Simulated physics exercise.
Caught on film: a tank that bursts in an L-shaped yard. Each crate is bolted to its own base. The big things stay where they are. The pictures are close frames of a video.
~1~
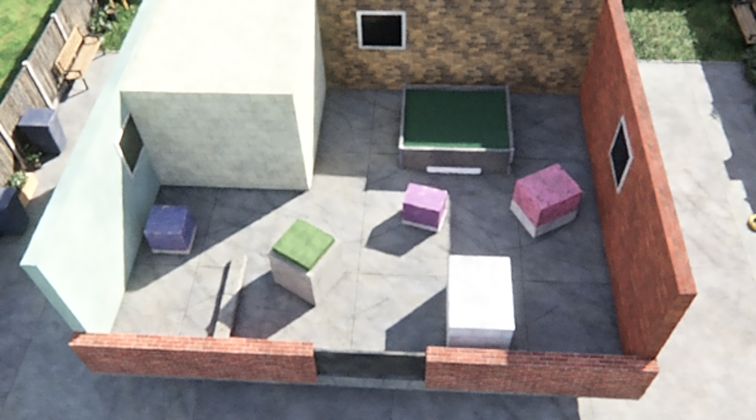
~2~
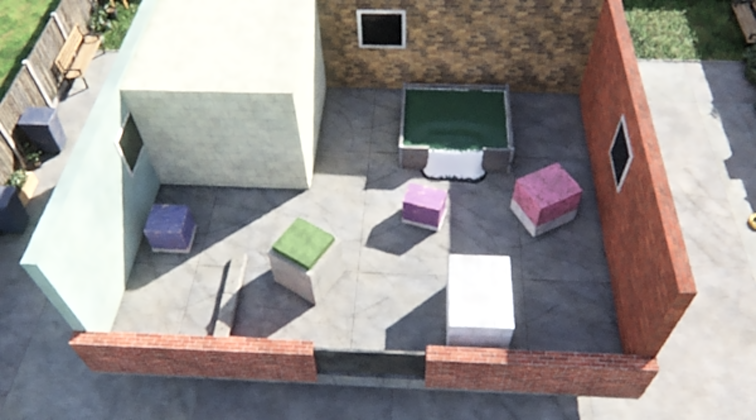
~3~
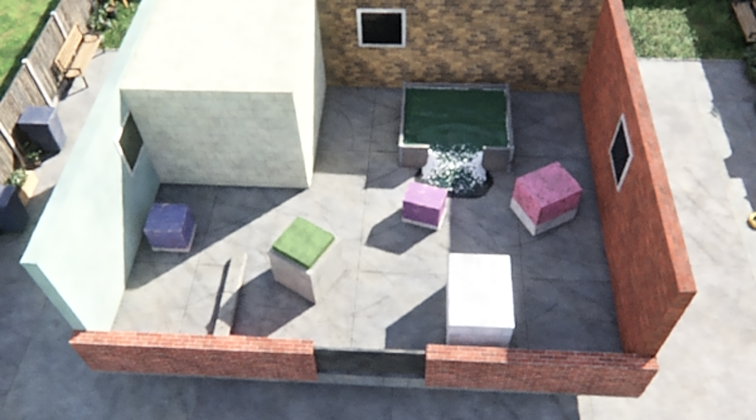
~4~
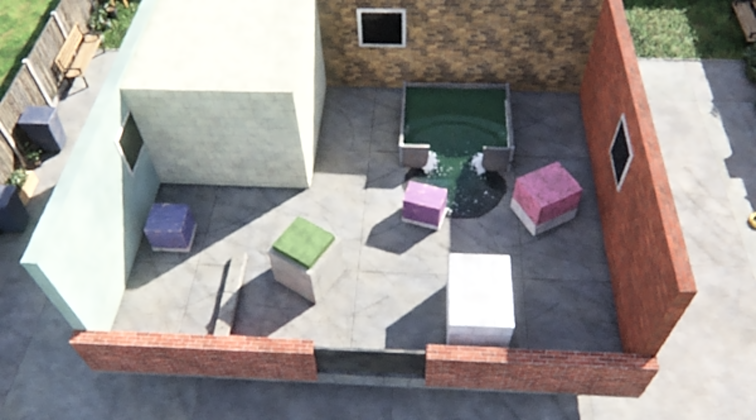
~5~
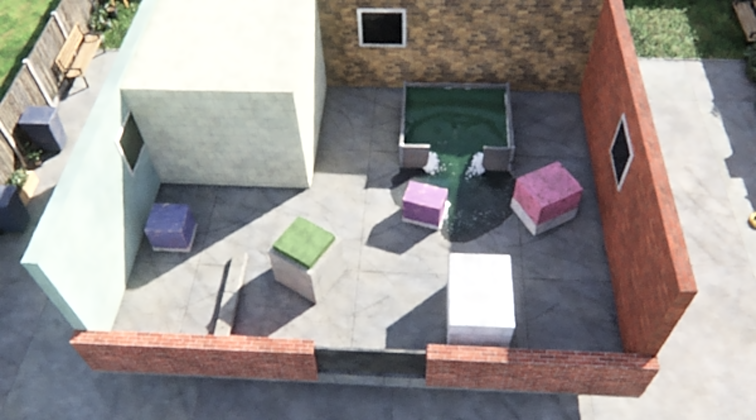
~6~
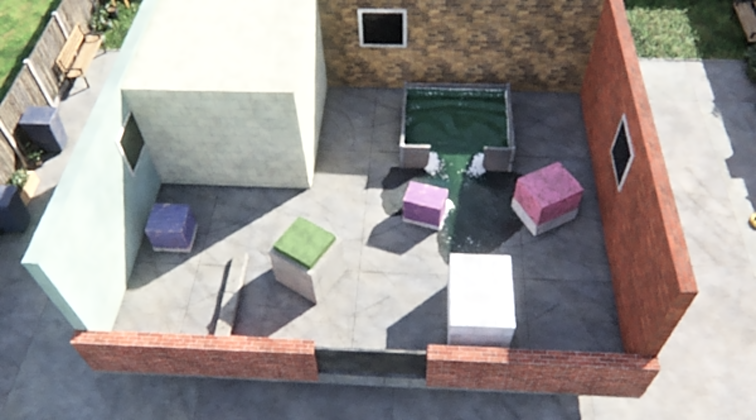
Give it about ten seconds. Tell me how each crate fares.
One by one: The purple crate is soaked; the pink crate keeps dry; the blue crate keeps dry.
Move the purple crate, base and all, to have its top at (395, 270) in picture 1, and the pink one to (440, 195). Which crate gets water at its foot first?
It is the one in pink.
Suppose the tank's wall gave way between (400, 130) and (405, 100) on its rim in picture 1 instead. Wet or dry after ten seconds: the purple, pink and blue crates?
In short: The purple one is safe; the pink one is safe; the blue one escapes it.
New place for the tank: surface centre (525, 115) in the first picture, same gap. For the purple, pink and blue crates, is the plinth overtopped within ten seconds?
One by one: The purple crate is soaked, the pink crate ends up wet, the blue crate remains dry.
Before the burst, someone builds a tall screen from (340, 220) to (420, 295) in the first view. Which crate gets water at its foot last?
That is the blue one.
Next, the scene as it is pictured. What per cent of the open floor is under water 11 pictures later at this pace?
I make it 35 per cent.
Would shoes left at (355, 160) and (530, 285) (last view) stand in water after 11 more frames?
As listed: Wet, flooded.
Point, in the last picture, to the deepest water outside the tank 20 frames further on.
I would point to (610, 317).
A moment on, water covers 15 % of the floor; the purple crate water round its plinth, the pink crate water round its plinth, the blue crate not reached.
Next, water covers 35 % of the floor; the purple crate water round its plinth, the pink crate water round its plinth, the blue crate not reached.
Then, water covers 50 % of the floor; the purple crate water round its plinth, the pink crate water round its plinth, the blue crate water round its plinth.
Later, water covers 75 % of the floor; the purple crate water round its plinth, the pink crate water round its plinth, the blue crate water round its plinth.
In the end, water covers 95 % of the floor; the purple crate was topped, the pink crate stayed above the water, the blue crate stayed above the water.
